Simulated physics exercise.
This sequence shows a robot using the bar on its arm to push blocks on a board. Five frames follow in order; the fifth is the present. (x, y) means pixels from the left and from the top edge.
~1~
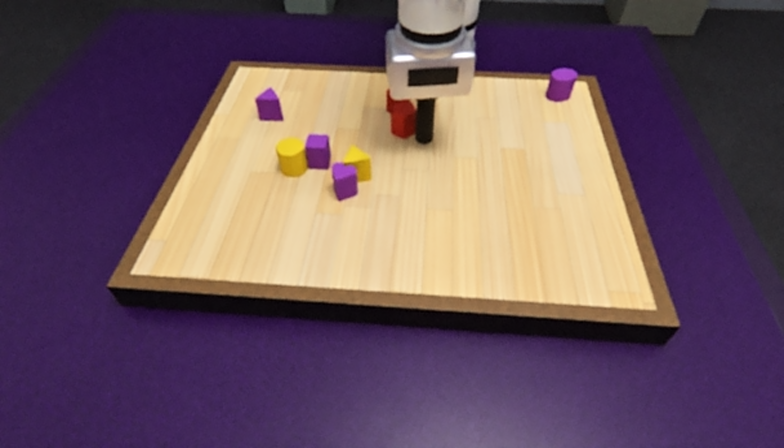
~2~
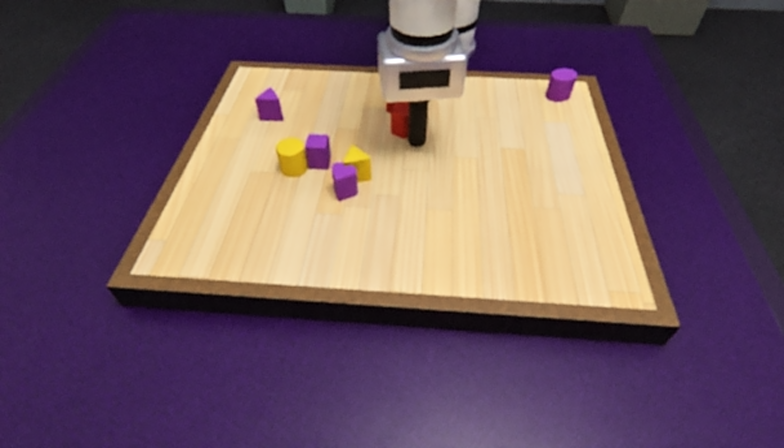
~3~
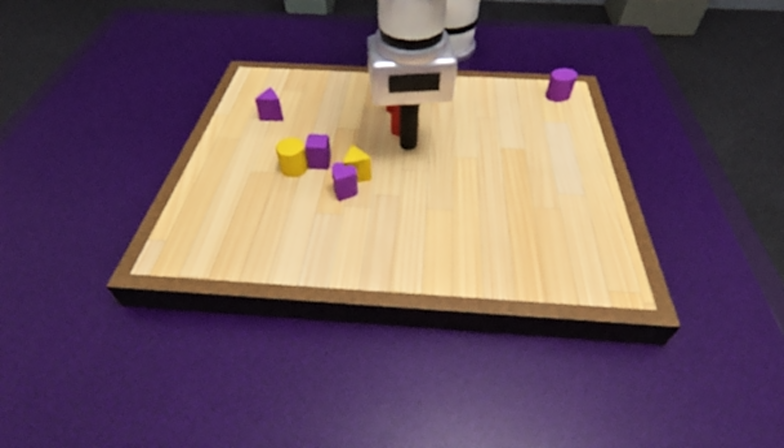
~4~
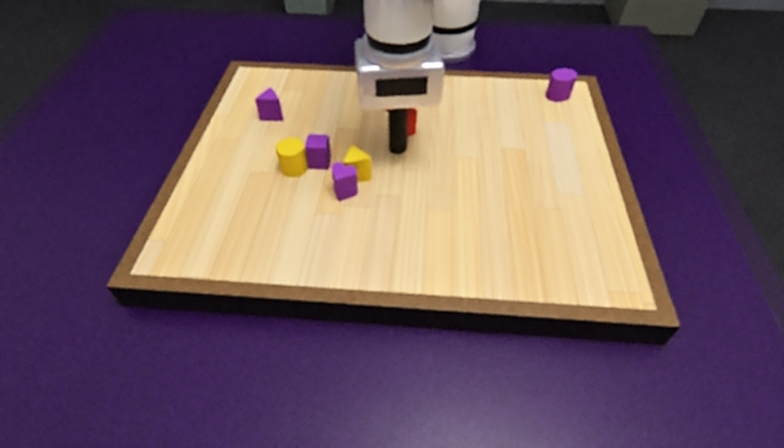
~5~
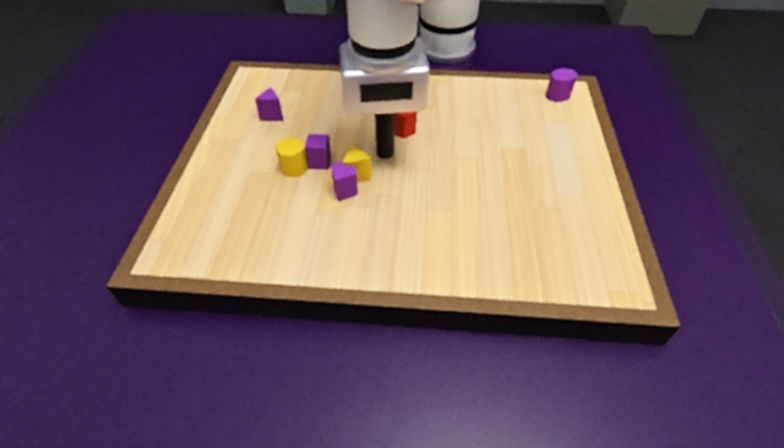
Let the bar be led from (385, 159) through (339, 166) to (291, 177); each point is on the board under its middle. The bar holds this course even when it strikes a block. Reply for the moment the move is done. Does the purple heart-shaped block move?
No, it doesn't check out.
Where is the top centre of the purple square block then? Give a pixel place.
The centre of its top will be at (283, 142).
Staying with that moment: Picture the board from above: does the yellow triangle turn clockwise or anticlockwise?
Bird's-eye view: Counterclockwise.
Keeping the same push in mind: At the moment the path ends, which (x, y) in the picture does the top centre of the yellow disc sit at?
The middle of its top is at (257, 144).
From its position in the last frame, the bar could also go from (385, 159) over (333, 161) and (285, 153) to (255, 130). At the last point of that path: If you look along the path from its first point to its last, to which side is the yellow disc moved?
The answer is left: Facing from the path's start to its end, that's where the yellow disc shifts.
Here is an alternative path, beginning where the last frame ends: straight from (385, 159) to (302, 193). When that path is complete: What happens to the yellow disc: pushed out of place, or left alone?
The yellow disc will stay where it is.
The first path, step by step. One third of the way, bar (353, 158); yellow triangle (353, 155), turned 25° anticlockwise.
Two thirds of the way, bar (321, 164); yellow disc (273, 146); purple square block (301, 142), turned 15° clockwise; yellow triangle (347, 155), turned 55° anticlockwise.
At the end, bar (290, 172); yellow disc (257, 144); purple square block (283, 142), turned 65° clockwise; purple heart-shaped block still; yellow triangle (347, 155), turned 55° anticlockwise.
